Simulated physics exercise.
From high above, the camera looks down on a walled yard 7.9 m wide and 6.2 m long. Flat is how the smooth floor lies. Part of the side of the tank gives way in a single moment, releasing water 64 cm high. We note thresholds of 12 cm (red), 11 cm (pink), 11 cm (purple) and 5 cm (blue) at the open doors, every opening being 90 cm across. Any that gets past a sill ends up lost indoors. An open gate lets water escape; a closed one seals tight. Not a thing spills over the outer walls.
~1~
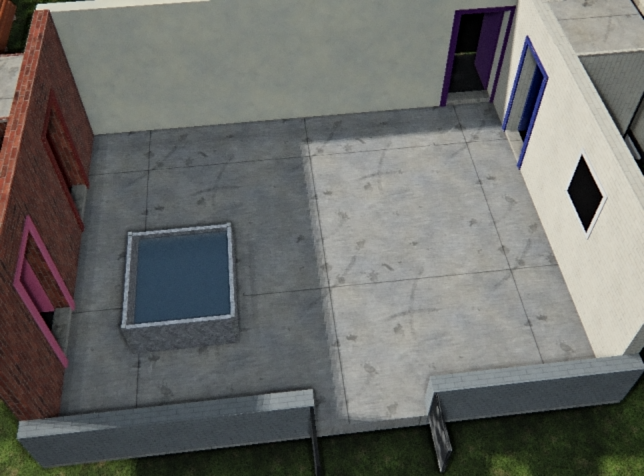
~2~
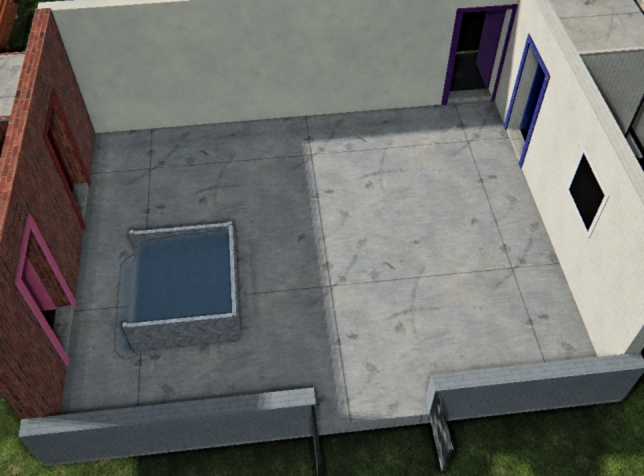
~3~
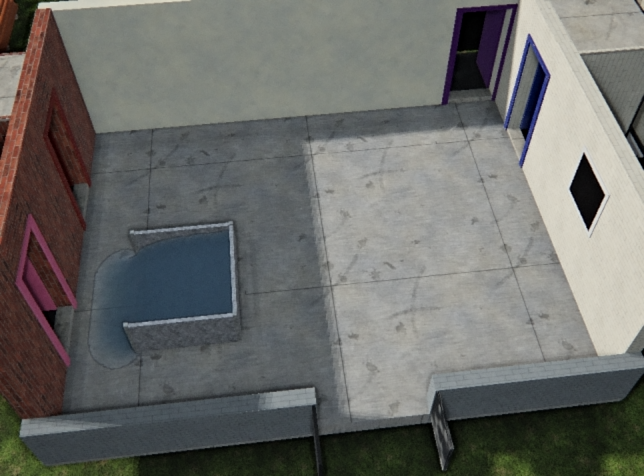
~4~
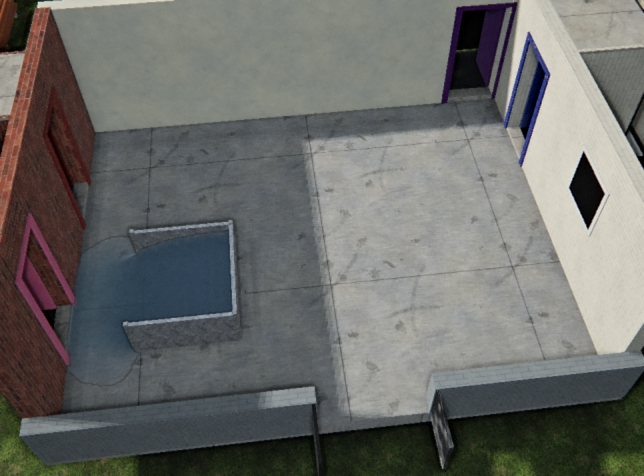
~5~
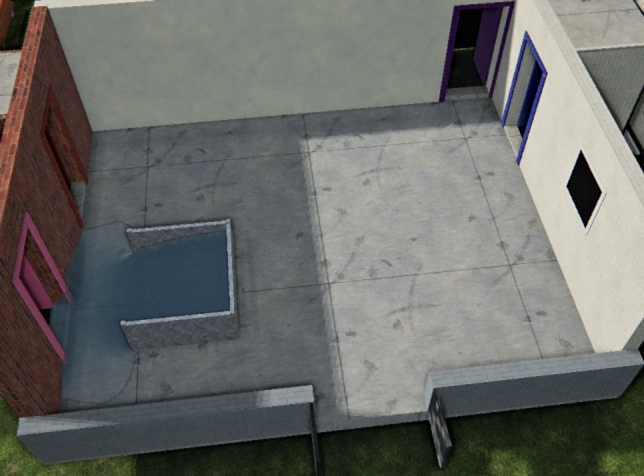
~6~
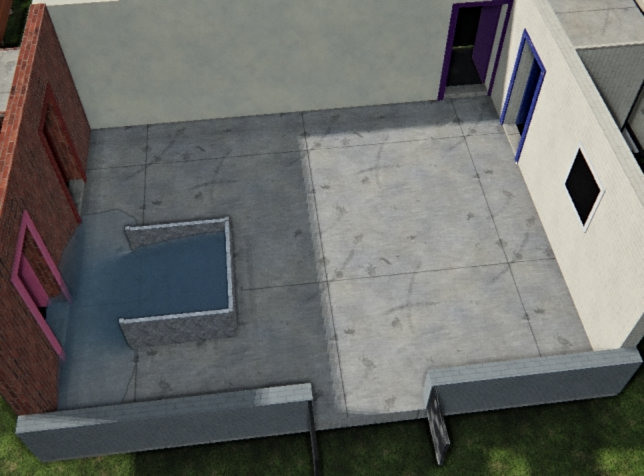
Walled yard with a square water tank losing its left side, water pouring out and spreading across grey floor toward the brick wall.
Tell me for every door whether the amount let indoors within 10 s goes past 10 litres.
Outcome: At the red door the amount will stay short of the limit; at the pink door the amount will climb above the limit; at the purple door the amount will stay short of the limit; at the blue door the amount will stay short of the limit.
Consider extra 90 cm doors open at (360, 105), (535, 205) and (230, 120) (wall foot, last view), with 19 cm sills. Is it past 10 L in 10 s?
Well, the first is on the low side, the second is on the low side, and the third is on the low side.
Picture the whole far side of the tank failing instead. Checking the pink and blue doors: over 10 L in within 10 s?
Pink: Within limit; blue: Beyond limit.
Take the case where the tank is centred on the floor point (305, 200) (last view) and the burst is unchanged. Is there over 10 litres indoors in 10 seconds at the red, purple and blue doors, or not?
Against the limit, the red door exceeds it, the purple door stays within it and the blue door stays within it.
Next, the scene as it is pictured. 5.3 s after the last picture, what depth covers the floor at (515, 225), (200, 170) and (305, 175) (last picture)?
0, 4, 2 cm.
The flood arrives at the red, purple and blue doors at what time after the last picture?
The red door is reached at 0.2 s, purple at 5.0 s, blue at 6.0 s.
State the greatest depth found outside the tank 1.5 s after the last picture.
Some 32 cm deep.
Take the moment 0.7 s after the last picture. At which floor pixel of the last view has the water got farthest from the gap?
Point: Roughly (89, 151) in the last view.
Then, 0.7 s after the last picture water covers 10 % of the floor and is deepest (39 cm) near (72, 295); red door 11 cm at the sill, 0 L in, pink door 37 cm at the sill, 165 L in, purple door not reached, blue door not reached.
Then, 1.5 s after the last picture water covers 20 % of the floor and is deepest (32 cm) near (56, 435); red door 9 cm at the sill, 0 L in, pink door 25 cm at the sill, 277 L in, purple door not reached, blue door not reached.
Then, 2.8 s after the last picture water covers 35 % of the floor and is deepest (18 cm) near (56, 435); red door 6 cm at the sill, 0 L in, pink door 12 cm at the sill, 317 L in, purple door not reached, blue door not reached.
Then, 5.3 s after the last picture water covers 70 % of the floor and is deepest (7 cm) near (56, 435); red door 3 cm at the sill, 0 L in, pink door 7 cm at the sill, 319 L in, purple door 2 cm at the sill, 0 L in, blue door not reached.
Then, 9.3 s after the last picture water covers 90 % of the floor and is deepest (6 cm) near (526, 231); red door 3 cm at the sill, 0 L in, pink door 4 cm at the sill, 319 L in, purple door 4 cm at the sill, 0 L in, blue door 4 cm at the sill, 0 L in.
